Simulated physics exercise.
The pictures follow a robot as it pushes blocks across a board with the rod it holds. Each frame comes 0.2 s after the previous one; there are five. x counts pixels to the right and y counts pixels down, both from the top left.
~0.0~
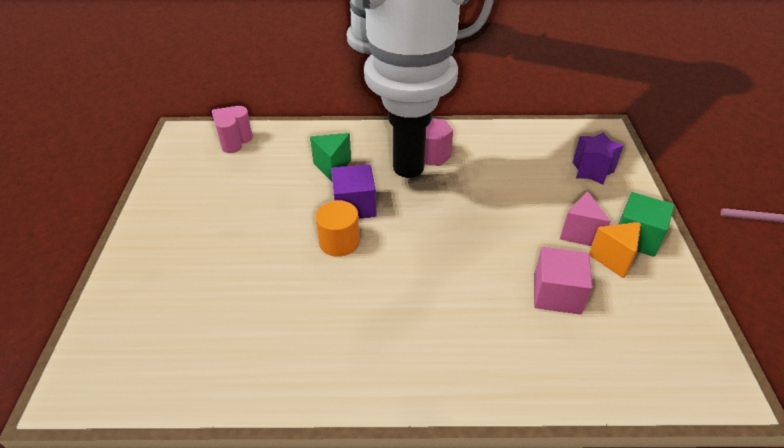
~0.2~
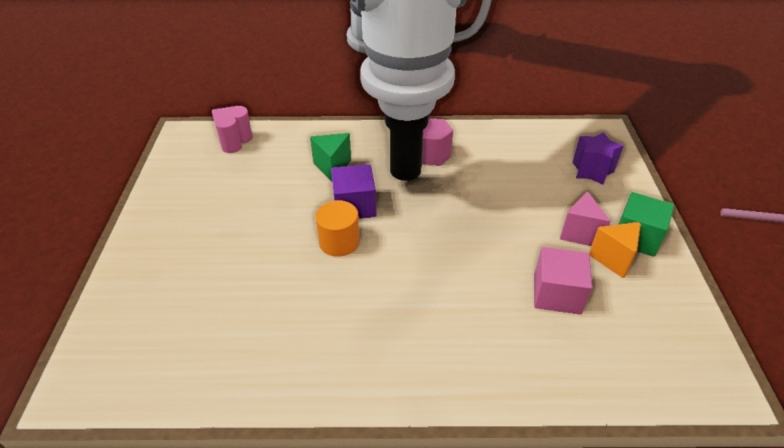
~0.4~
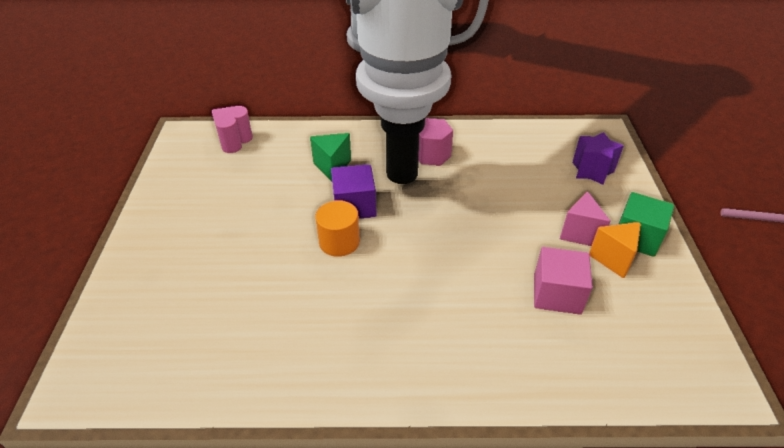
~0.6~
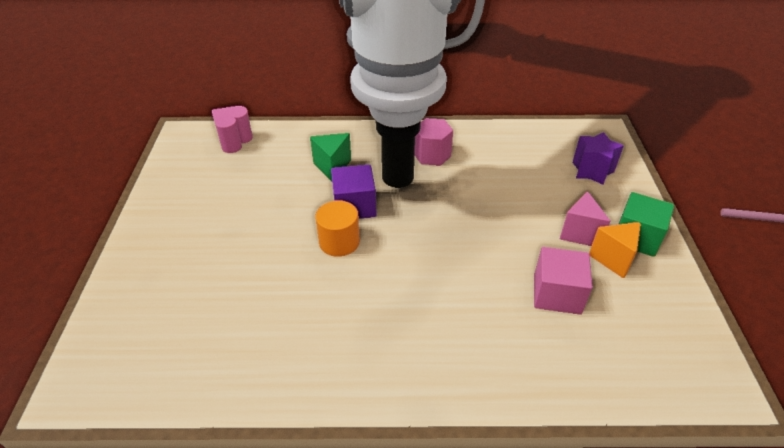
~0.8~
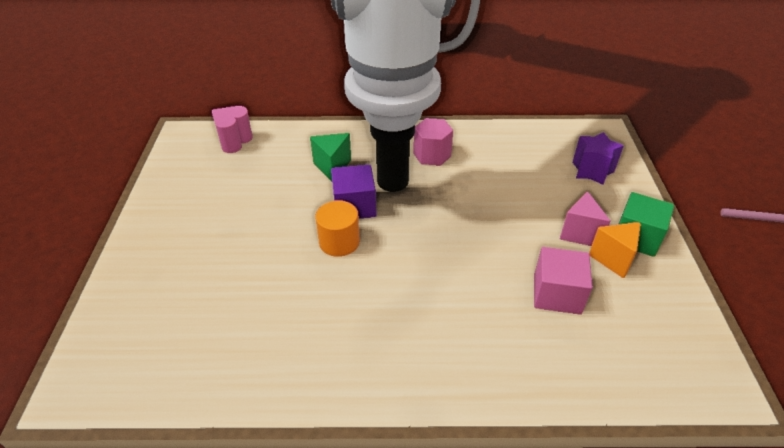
A robot arm's black rod moves slightly left and nearer among still, colourful blocks.
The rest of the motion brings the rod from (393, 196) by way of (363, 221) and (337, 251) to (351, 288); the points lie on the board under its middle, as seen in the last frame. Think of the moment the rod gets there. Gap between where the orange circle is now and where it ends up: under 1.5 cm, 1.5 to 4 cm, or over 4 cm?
The block winds up beyond 4 cm from where it is now.
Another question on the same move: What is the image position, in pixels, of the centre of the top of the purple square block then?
It should be at (320, 187) by then.
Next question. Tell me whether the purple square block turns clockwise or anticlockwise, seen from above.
The twist is clockwise.
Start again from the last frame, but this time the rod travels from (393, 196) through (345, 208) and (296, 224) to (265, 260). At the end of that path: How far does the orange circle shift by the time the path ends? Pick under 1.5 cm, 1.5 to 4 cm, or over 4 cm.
Moves under 1.5 cm.
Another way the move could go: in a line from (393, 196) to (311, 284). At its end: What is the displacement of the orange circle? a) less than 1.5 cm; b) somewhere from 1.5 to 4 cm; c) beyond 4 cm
c.
On the path given first. One third of the way, rod (362, 207); orange circle (333, 216); purple square block (326, 185), turned 20° clockwise.
Two thirds of the way, rod (336, 238); orange circle (300, 244); purple square block (320, 187), turned 40° clockwise.
At the end, rod (350, 274); orange circle (296, 252); purple square block (320, 187), turned 40° clockwise; pink six-sided block in place.
